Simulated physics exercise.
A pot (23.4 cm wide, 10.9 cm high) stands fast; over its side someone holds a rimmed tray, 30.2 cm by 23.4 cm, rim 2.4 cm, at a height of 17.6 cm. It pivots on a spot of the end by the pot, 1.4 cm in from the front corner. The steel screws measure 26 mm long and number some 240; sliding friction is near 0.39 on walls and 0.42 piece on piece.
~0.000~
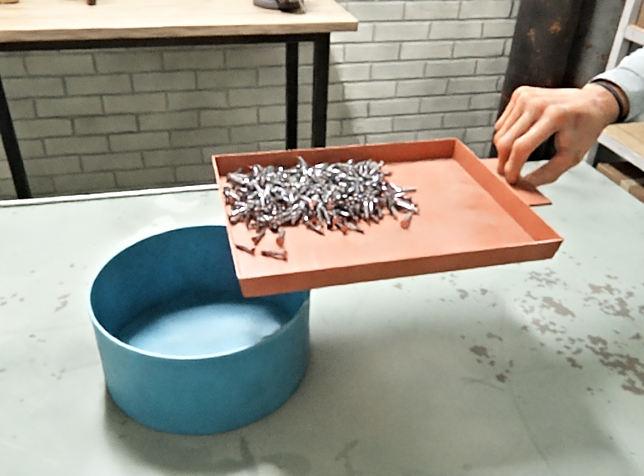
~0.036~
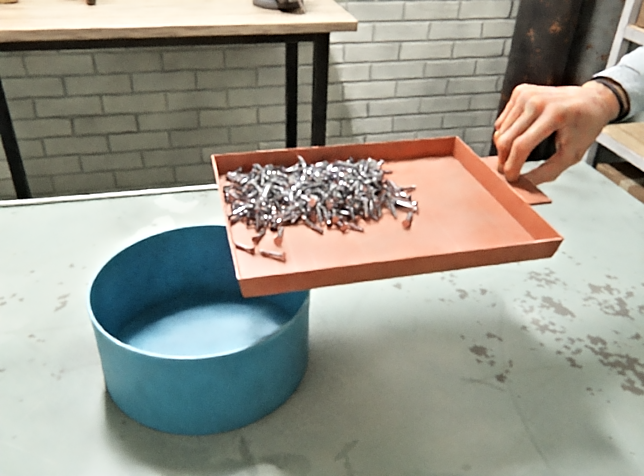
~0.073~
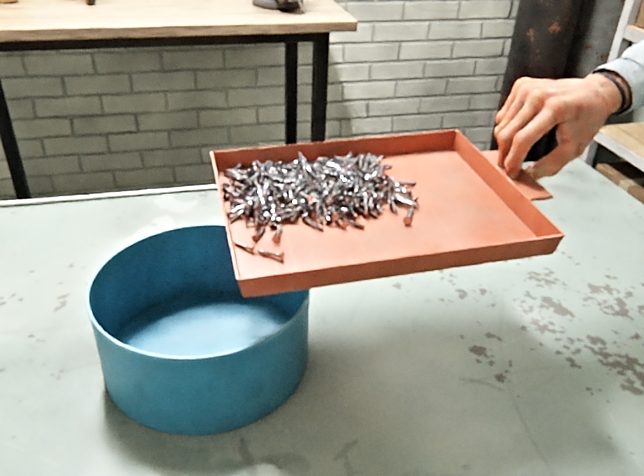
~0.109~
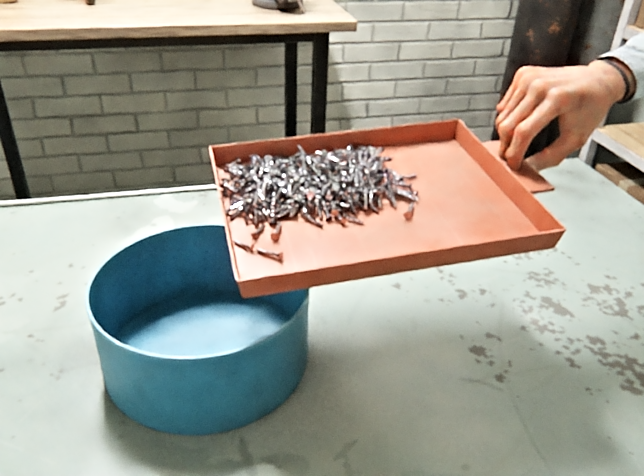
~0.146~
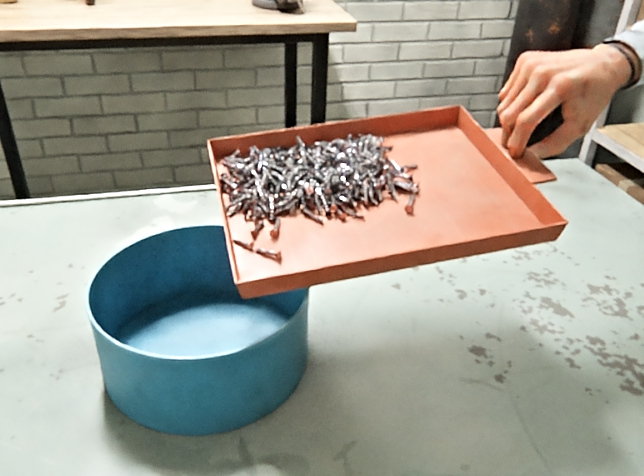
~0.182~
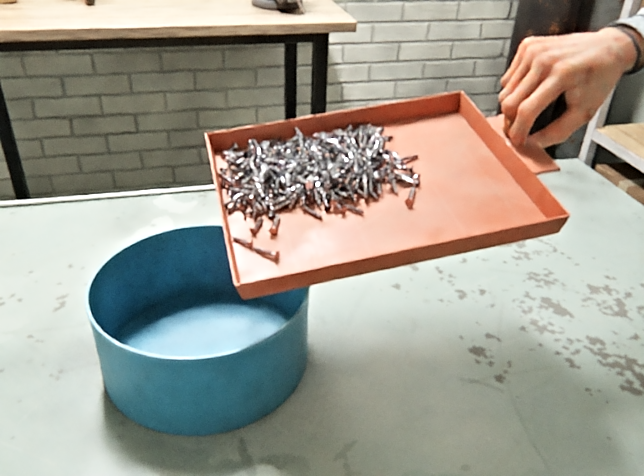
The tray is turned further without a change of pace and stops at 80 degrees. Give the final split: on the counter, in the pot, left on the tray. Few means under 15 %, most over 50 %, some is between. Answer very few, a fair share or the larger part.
On the counter: The larger part; in the pot: Very few; left on the tray: Very few.
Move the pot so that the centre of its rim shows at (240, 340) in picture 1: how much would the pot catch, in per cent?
Some 90 per cent.
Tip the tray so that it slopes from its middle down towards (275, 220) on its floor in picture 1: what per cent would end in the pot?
Some 75 per cent.
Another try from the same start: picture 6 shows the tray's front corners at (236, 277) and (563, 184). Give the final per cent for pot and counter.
Pot 75, counter 5.
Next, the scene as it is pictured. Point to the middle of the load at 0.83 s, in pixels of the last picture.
Near (240, 269).
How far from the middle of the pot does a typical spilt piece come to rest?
Roughly 20 cm.
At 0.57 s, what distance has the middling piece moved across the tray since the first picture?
About 6 cm.
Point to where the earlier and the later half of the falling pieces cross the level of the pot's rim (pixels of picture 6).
At about (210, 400), then at (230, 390).
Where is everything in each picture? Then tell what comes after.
The first picture shows tray tilt 0 degrees, front corners at (243, 274) and (558, 238); middle of the pieces at (317, 195); pot at (202, 280).
The second picture shows tray tilt 0 degrees, front corners at (243, 275) and (558, 236); middle of the pieces at (316, 194).
The third picture shows tray tilt 2 degrees, front corners at (242, 275) and (558, 233); middle of the pieces at (316, 191).
The fourth picture shows tray tilt 4 degrees, front corners at (241, 276) and (560, 227), lowest corner left front; middle of the pieces at (316, 185).
The fifth picture shows tray tilt 7 degrees, front corners at (240, 278) and (562, 220), lowest corner left front; middle of the pieces at (315, 178).
The sixth picture shows tray tilt 11 degrees, front corners at (239, 280) and (564, 213), lowest corner left front; middle of the pieces at (315, 171); pot at (201, 281). Its pace works out near 85 degrees a second.
After 0.57 s, tilt 44 degrees; the tray holds 100 %, the pot 0 %.
After 0.83 s, tilt 67 degrees; the tray holds 80 %, the pot 0 %.
Then, at 1.19 s, tilt 80 degrees; the tray holds 20 %, the pot 0 %.
At rest (2.2 s), counter 90 %, pot 0 %, tray 10 %.
